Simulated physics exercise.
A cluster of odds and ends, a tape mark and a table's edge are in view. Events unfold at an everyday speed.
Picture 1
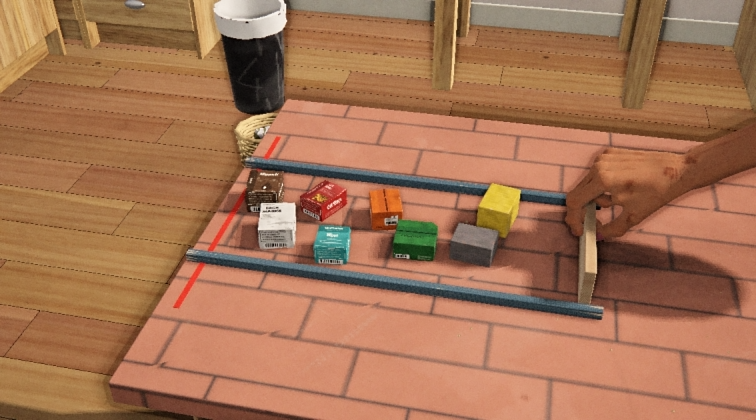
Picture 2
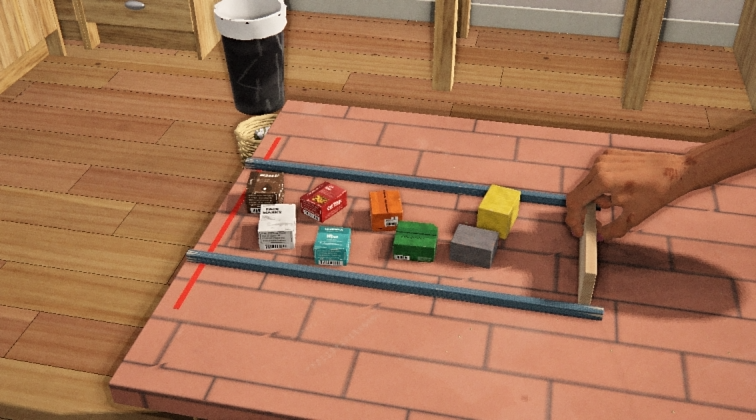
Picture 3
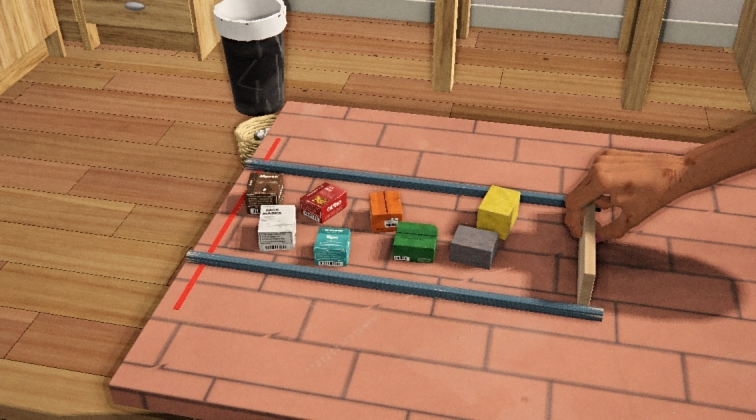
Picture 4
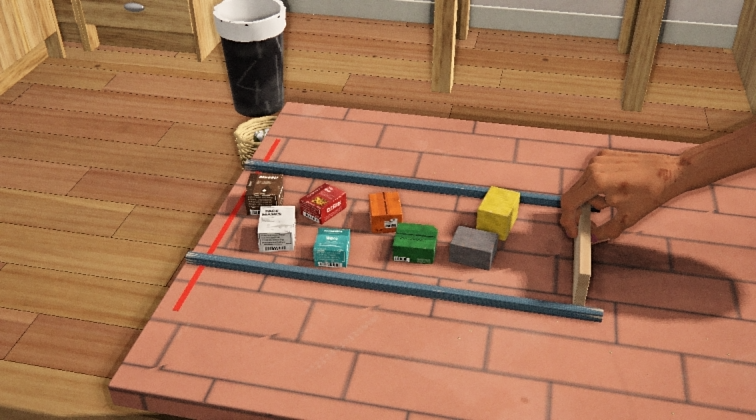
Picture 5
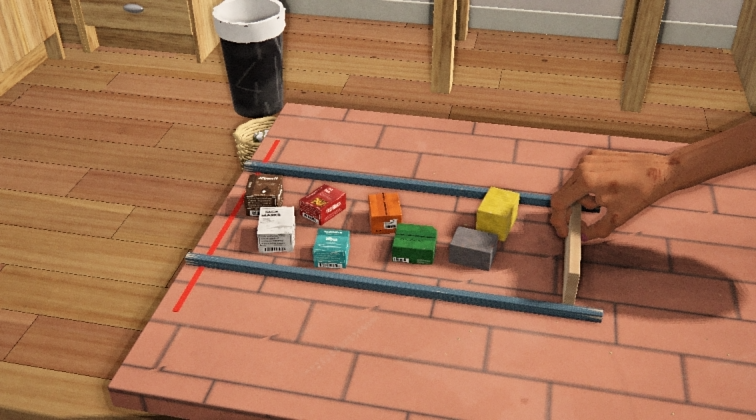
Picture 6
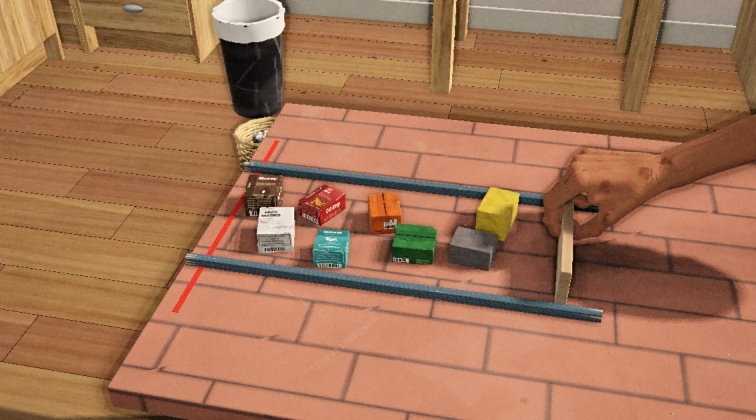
On a brick-patterned tabletop, a hand slides an upright board slightly left toward small colored boxes.
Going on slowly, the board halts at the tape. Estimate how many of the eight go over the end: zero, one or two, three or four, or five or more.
Turns out five or upwards get shoved off the end.
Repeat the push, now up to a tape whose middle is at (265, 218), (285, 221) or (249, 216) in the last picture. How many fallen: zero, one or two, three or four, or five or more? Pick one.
In turn: Either three or four, 3 or 4, 5 or more.
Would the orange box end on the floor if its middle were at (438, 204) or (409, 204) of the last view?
Taking the two spots in turn, it gets knocked off and then gets knocked off.
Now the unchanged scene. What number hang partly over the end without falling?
Tally: 3.
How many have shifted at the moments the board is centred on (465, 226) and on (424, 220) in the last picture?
By then 3, and 5.
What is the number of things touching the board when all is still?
The answer is 3.
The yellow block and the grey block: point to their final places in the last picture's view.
You'll see the yellow block at (230, 183), with the grey block at (207, 216).
Early on, none off yet; brown box at rest near (264, 196); white box at rest near (276, 230); red box at rest near (323, 204).
A while later, none off yet; brown box travelled about its own width near (242, 191); white box travelled about its own width near (226, 218); red box travelled about its own width near (270, 200).
Finally, the number that fall off is five or more; lost, green box, orange box, red box, white box and brown box.
